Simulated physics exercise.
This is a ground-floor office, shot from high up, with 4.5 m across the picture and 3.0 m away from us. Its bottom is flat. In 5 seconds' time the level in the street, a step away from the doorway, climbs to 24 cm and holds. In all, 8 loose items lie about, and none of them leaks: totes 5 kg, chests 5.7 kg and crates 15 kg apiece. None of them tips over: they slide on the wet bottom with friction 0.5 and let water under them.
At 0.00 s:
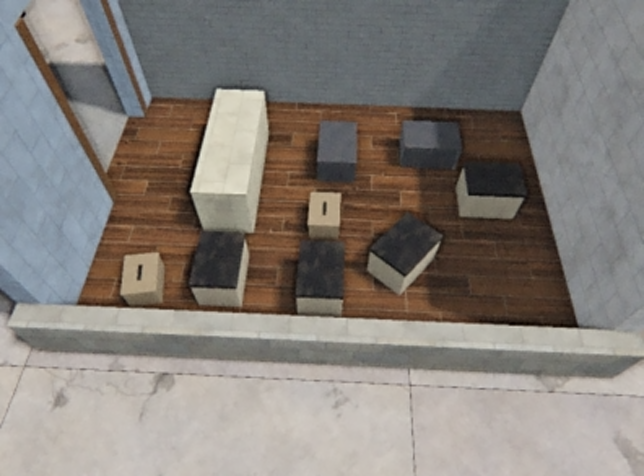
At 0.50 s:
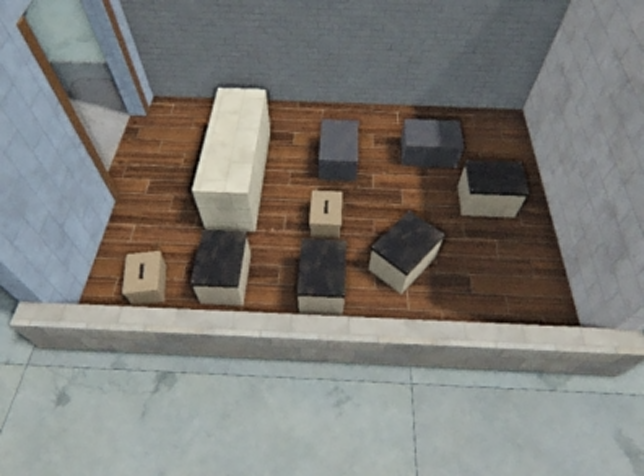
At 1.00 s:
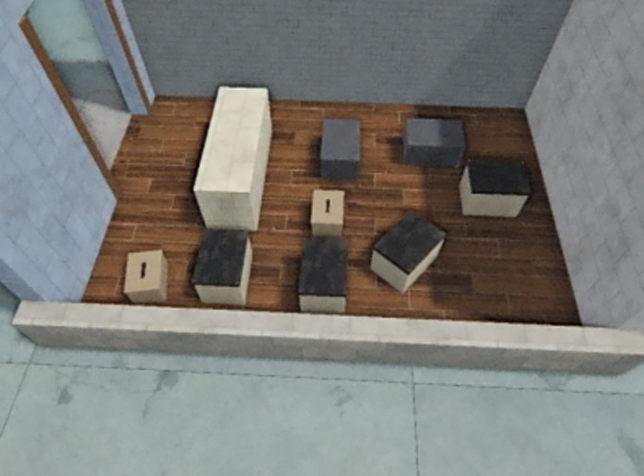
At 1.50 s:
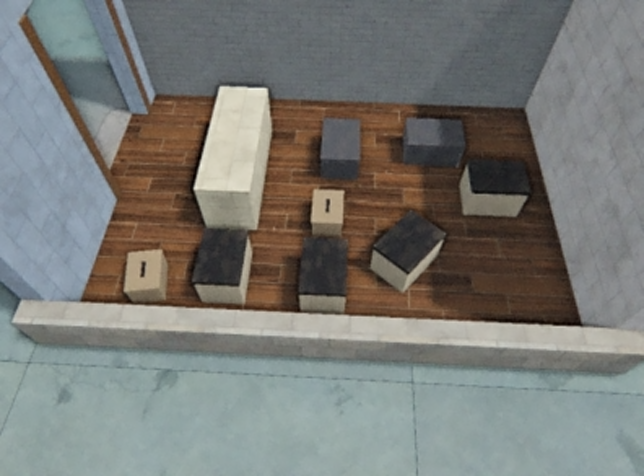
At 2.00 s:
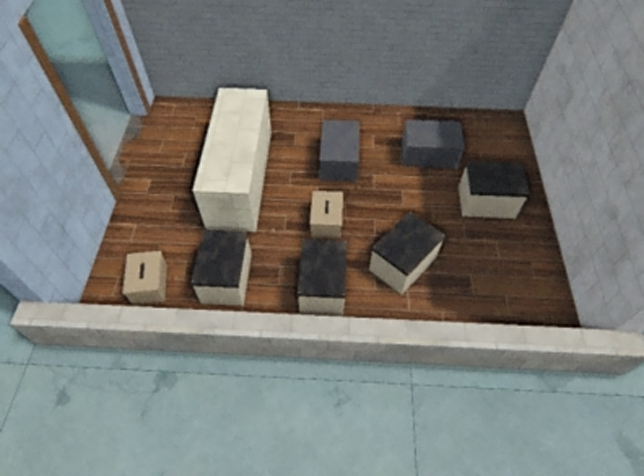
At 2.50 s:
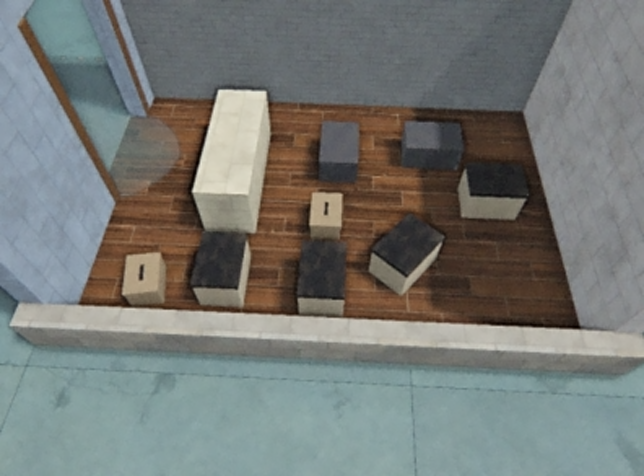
In this clip, dark-topped and pale boxes sit motionless on the brown plank floor of a walled room while the pale ground outside turns blue-green, and a small translucent patch of water appears just inside the doorway at left.
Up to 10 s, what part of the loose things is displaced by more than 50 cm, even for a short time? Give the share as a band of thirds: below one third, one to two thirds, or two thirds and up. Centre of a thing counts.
The share is one to two thirds.
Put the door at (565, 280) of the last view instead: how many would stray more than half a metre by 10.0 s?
Then it comes to 7 of them.
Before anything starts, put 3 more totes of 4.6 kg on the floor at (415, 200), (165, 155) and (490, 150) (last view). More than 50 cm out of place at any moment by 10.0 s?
Sequence: Below the line / above the line / above the line.
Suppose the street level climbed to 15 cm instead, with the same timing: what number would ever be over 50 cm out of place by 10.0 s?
That would give 1.
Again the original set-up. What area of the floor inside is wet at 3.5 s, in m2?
Wet area: Approx. 1.5 m2.
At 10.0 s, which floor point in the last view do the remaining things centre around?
It works out to somewhere near (383, 214) on the floor.
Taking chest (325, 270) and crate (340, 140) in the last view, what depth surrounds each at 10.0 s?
About 9 and 6 cm.
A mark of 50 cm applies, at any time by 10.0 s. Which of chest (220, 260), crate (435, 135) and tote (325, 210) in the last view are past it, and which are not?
In that order: Above the mark, below the mark, below the mark.
After 3.5 s 0 of 8 are over 50 cm from their spots; 0 afloat.
After 4.5 s 0 of 8 are over 50 cm from their spots; 0 afloat.
After 7.0 s 0 of 8 are over 50 cm from their spots; 1 afloat.
After 10.0 s 4 of 8 are over 50 cm from their spots, and 4 have been at some point; 7 afloat.
